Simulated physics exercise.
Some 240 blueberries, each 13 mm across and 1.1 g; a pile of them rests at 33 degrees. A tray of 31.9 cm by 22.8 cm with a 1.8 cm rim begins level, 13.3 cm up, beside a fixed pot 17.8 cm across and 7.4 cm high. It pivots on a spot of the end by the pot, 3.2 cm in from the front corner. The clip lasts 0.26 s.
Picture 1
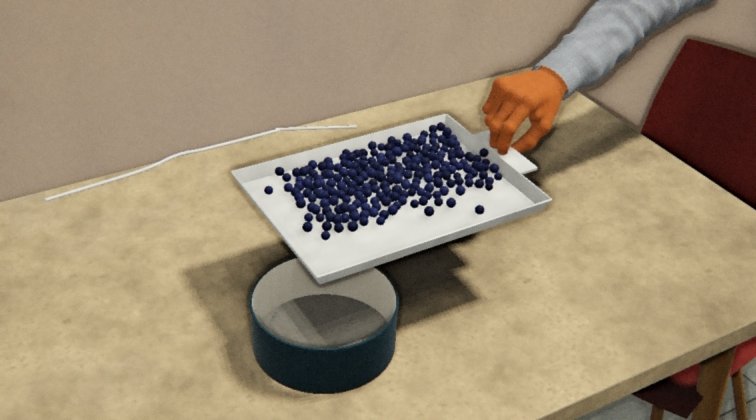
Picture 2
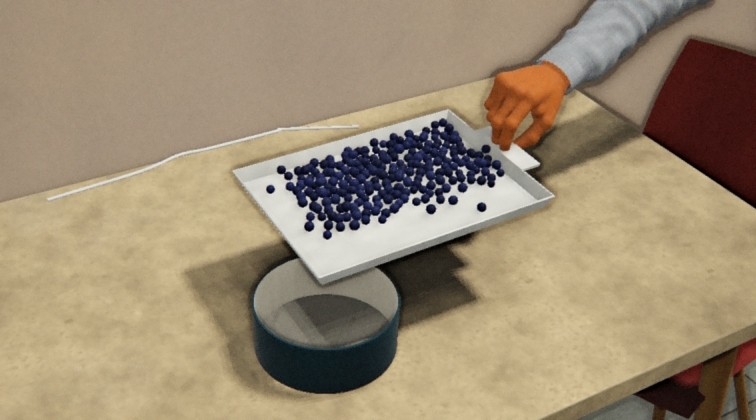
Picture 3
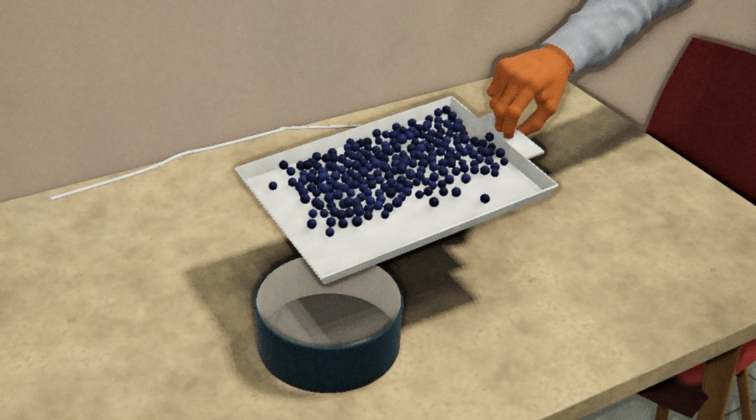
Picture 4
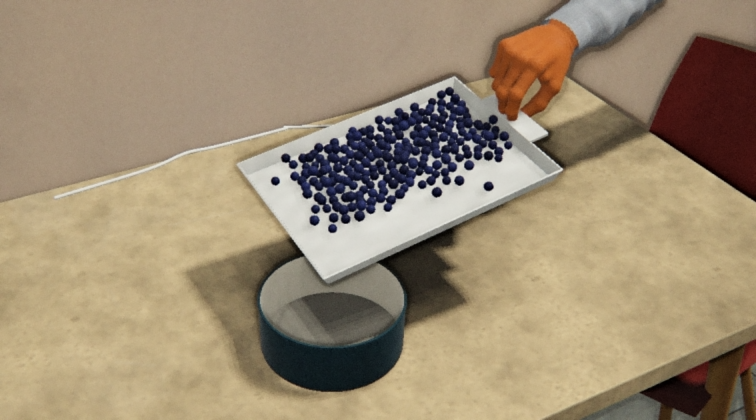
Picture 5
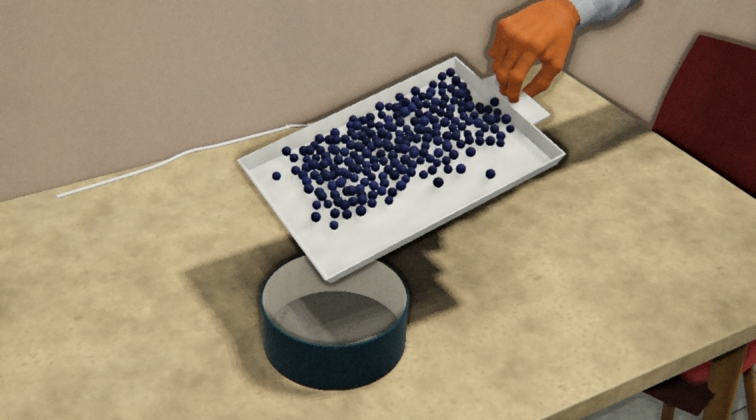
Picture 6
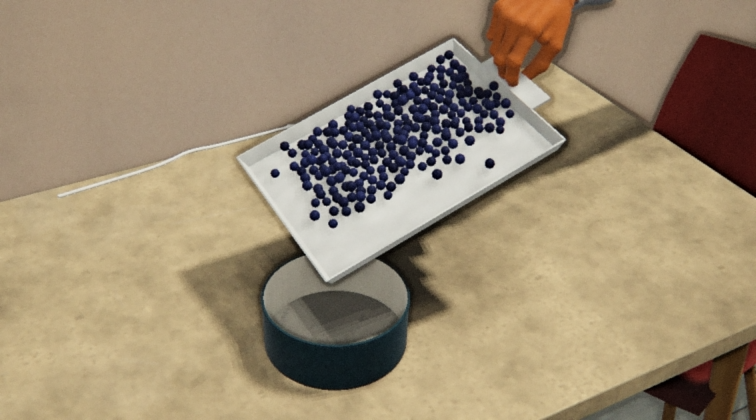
A beige mottled tabletop beside a plain pinkish-grey wall is seen from above at an angle, with a dark red chair at the right. A white tray scattered with dark blue berries sits above a dark teal round pot, near a thin white cord. A grey-sleeved hand raises the tray's far right end, steadily tilting it toward the pot, while the berries barely shift and the view drifts very slightly.
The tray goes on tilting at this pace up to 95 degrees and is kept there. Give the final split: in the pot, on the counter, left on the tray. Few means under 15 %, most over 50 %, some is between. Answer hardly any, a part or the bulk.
Pot a part, counter the bulk, tray hardly any.
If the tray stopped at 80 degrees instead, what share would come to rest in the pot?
Then about 30 per cent.
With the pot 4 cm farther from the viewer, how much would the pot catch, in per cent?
It would be near 5 per cent.
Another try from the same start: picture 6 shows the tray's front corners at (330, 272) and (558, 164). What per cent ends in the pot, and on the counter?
Pot 55, counter 45.
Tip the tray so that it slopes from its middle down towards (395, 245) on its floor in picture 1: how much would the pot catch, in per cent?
Some 40 per cent.
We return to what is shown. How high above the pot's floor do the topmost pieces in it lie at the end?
Roughly 3.0 cm.
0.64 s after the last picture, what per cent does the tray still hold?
About 30 per cent.
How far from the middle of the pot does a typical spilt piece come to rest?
Roughly 18 cm.
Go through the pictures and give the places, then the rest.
Tray tilt 0 degrees, front corners at (320, 271) and (543, 198); middle of the pieces at (391, 175); pot at (324, 298), in the first frame.
Tray tilt 1 degrees, front corners at (322, 272) and (546, 194); middle of the pieces at (393, 172), in the second frame.
Tray tilt 4 degrees, front corners at (324, 272) and (550, 184), lowest corner left front; middle of the pieces at (396, 164), in the third frame.
Tray tilt 9 degrees, front corners at (327, 272) and (554, 168), lowest corner left front; middle of the pieces at (398, 153), in the fourth frame.
Tray tilt 14 degrees, front corners at (328, 272) and (556, 153), lowest corner left front; middle of the pieces at (399, 141), in the fifth frame.
Tray tilt 19 degrees, front corners at (329, 273) and (556, 139), lowest corner left front; middle of the pieces at (398, 131); pot at (336, 295), in the sixth frame.
Then, 0.38 s after the last picture, tilt 55 degrees; the tray holds 100 %, the pot 0 %.
Then, 0.64 s after the last picture, tilt 80 degrees; the tray holds 30 %, the pot 10 %.
Then, 1.00 s after the last picture, tilt 95 degrees; the tray holds 0 %, the pot 25 %.
In the end, pot 25 %, counter 75 %, tray 0 %.
